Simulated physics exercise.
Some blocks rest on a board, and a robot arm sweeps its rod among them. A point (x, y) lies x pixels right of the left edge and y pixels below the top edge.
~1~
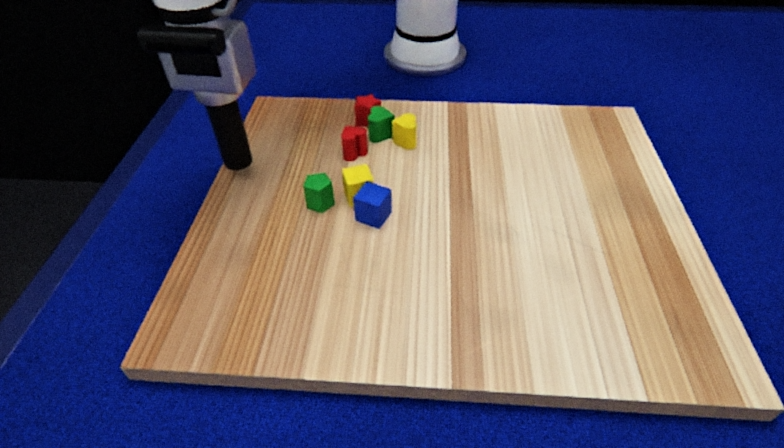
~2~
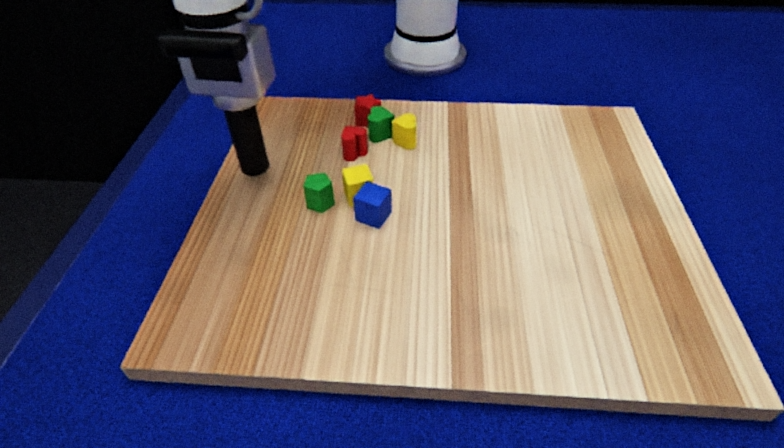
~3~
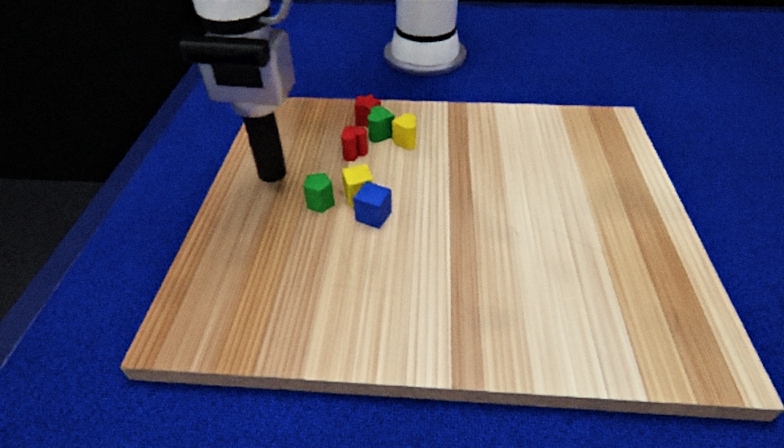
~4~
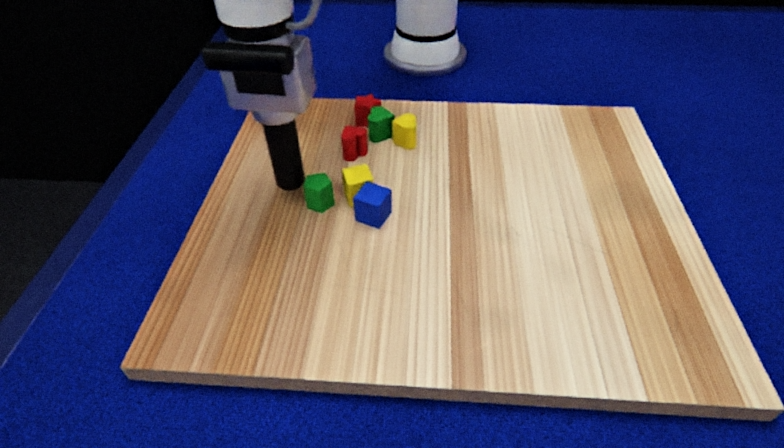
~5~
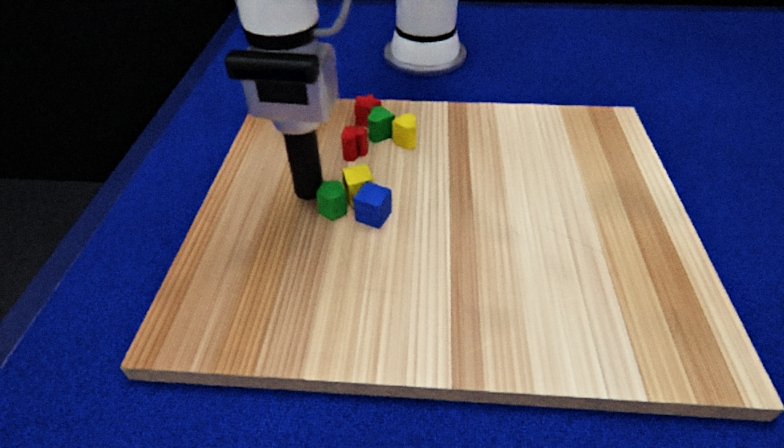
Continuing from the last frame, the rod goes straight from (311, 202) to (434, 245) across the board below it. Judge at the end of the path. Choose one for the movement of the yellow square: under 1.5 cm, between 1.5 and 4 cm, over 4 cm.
The yellow square ends up very close, under 1.5 cm away.
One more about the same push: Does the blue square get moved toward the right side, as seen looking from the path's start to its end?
No.
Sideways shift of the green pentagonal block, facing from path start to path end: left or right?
Over to the right.
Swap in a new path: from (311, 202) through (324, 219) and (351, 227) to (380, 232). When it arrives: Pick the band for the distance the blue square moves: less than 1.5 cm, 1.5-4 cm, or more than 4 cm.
Long, over 4 cm.
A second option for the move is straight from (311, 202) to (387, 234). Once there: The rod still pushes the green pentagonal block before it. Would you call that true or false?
True
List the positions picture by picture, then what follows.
Tip of the rod (239, 162), middles of tops, green pentagonal block (317, 181), yellow square (357, 174), blue square (372, 193), in the first frame.
Rod (255, 167), nothing pushed, in the second frame.
Rod (273, 174), nothing pushed, in the third frame.
Rod (291, 181), nothing pushed, in the fourth frame.
Rod (309, 190), green pentagonal block (331, 189), yellow square (357, 174), blue square (372, 193), in the fifth frame.
What follows on the original path. One third of the way, rod (350, 203); green pentagonal block (362, 210), turned 60° clockwise; yellow square (363, 175), turned 35° anticlockwise; blue square (386, 200), turned 55° anticlockwise.
Two thirds of the way, rod (391, 218); green pentagonal block (385, 230); yellow square (365, 176), turned 45° anticlockwise; blue square (426, 206), turned 90° anticlockwise.
At the end, rod (435, 234); green pentagonal block (392, 232), turned 165° clockwise; yellow square (365, 176), turned 45° anticlockwise; blue square (458, 208), turned 165° anticlockwise.
